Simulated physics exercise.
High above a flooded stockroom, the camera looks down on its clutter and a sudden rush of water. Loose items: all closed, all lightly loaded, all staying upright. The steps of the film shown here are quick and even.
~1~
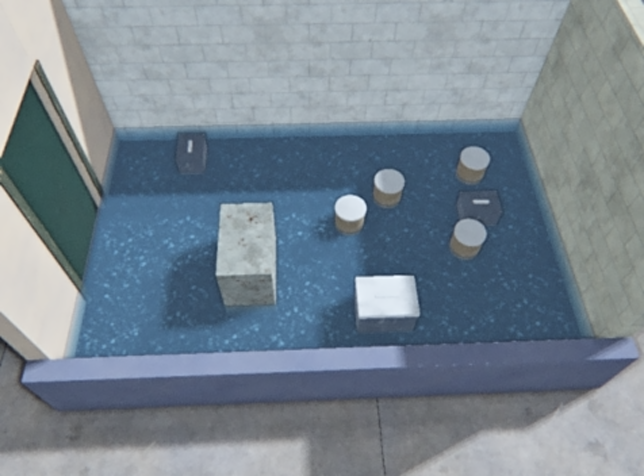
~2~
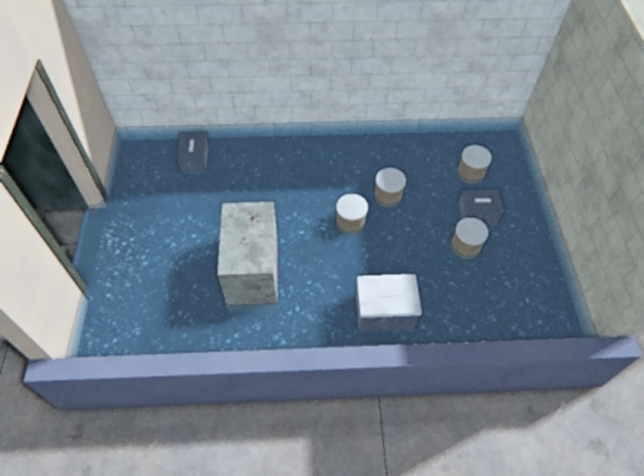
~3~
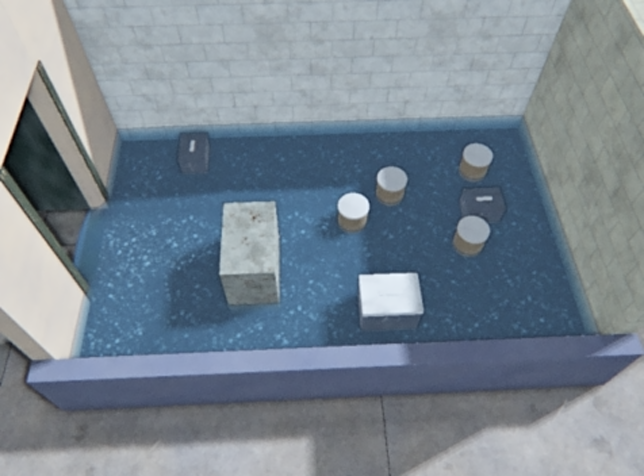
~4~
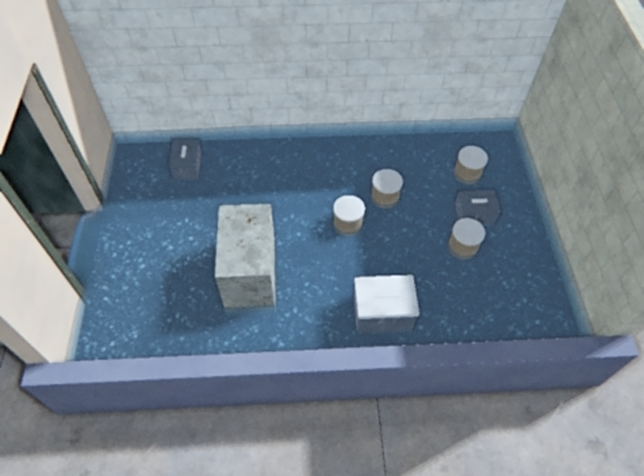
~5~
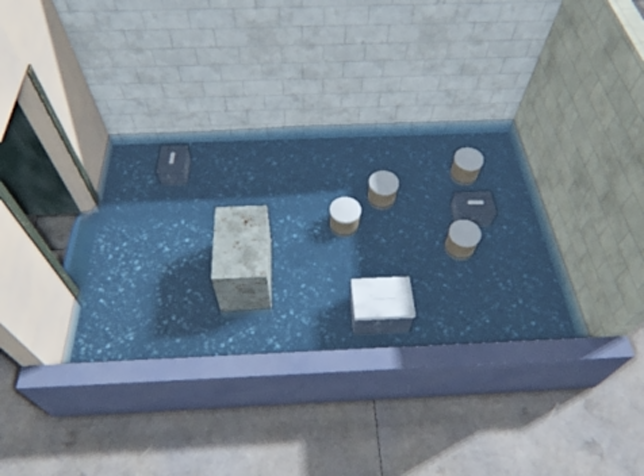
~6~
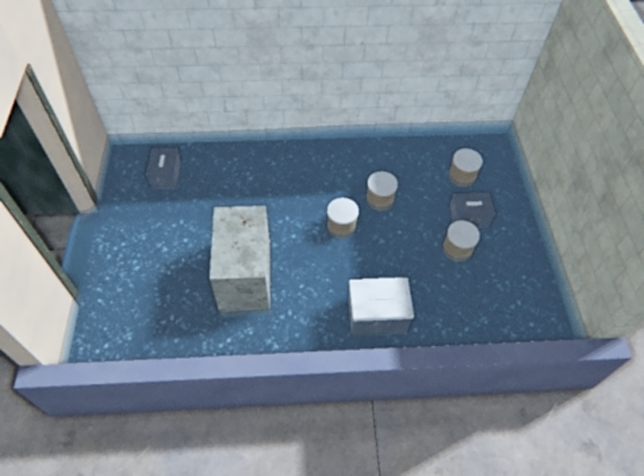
A flooded stockroom with pale brick walls and a low blue-purple front wall is seen from high above. A speckled grey block and a white box stand in the blue water, with four white-topped tan pails and a dark tote towards the right, another dark tote at back left, and a green door on the left. The door opens, paler water spreads inward, and the back-left tote drifts slightly left as the camera sways faintly.
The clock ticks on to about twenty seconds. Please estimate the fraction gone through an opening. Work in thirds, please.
Watching it, I'd put the amount that escapes from a third to two thirds.
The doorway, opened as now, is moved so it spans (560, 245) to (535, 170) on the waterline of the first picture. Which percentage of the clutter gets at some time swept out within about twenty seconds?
Roughly 90 in a hundred.
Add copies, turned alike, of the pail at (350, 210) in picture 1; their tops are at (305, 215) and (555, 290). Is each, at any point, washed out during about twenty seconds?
Swept away; held back.
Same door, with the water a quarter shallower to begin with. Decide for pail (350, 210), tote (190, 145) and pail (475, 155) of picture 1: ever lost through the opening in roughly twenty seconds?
Sequence: Removed / removed / not removed.
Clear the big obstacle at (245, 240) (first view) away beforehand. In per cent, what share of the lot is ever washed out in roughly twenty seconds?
Share: 60 %.
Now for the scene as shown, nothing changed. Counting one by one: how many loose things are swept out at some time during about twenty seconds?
Number: 4.
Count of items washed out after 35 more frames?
4.
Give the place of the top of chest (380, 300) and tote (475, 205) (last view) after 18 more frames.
The first should be around (219, 329) and the second around (427, 207).
A moment on, 0 of 7 are out; 7 afloat.
Next, 1 of 7 are out; 6 afloat.
Later, 4 of 7 are out; 3 afloat.
In the end, 4 of 7 are out; 3 afloat.
